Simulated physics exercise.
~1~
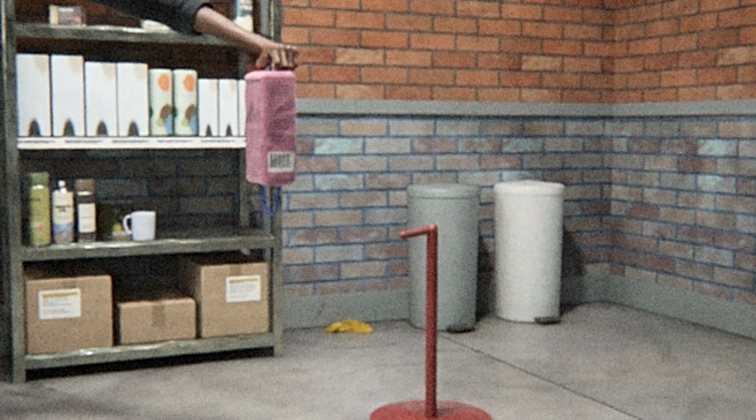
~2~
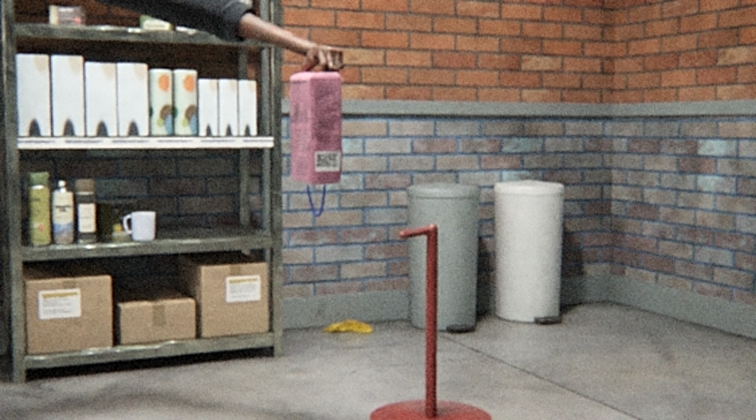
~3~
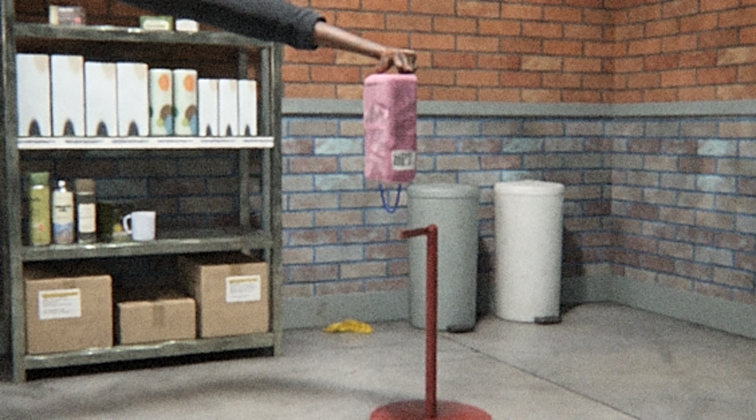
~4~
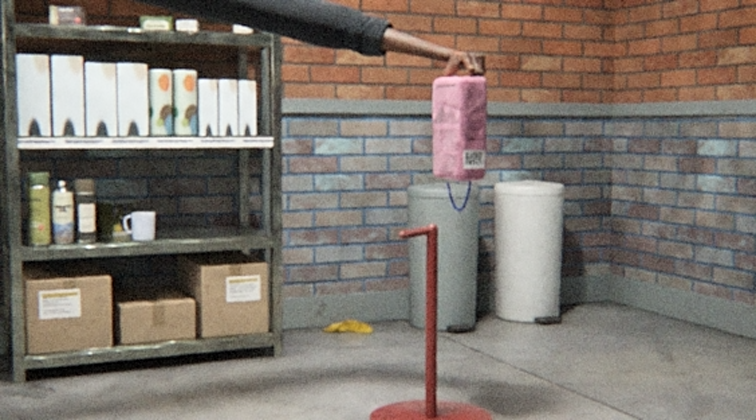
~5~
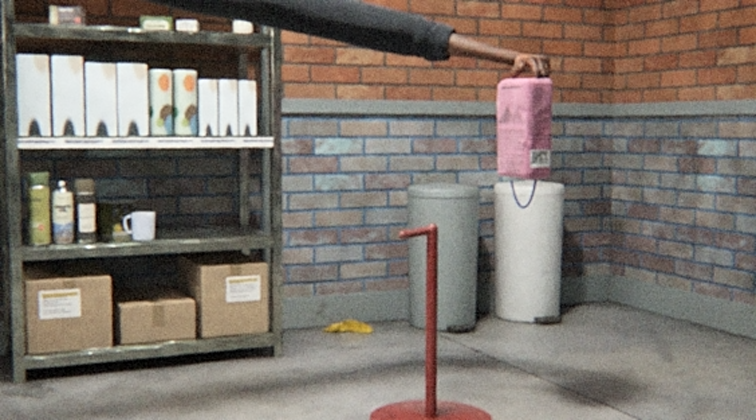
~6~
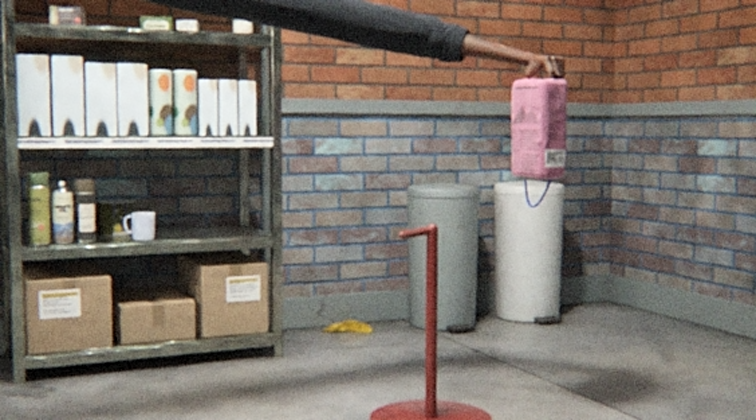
To begin with, a hand reaching in from the upper left grips a pink sack by its top, holding it upright beside a metal shelf of boxes and bottles, with a thin blue loop of cord dangling underneath. The arm carries the sack steadily to the right in front of a brick wall. It passes above a red post with a small hook, and the loop clears the hook without catching. The sack continues past the post toward two bins, slowing near the end. Finally, it hangs upright above the white bin, still held, its loop free.
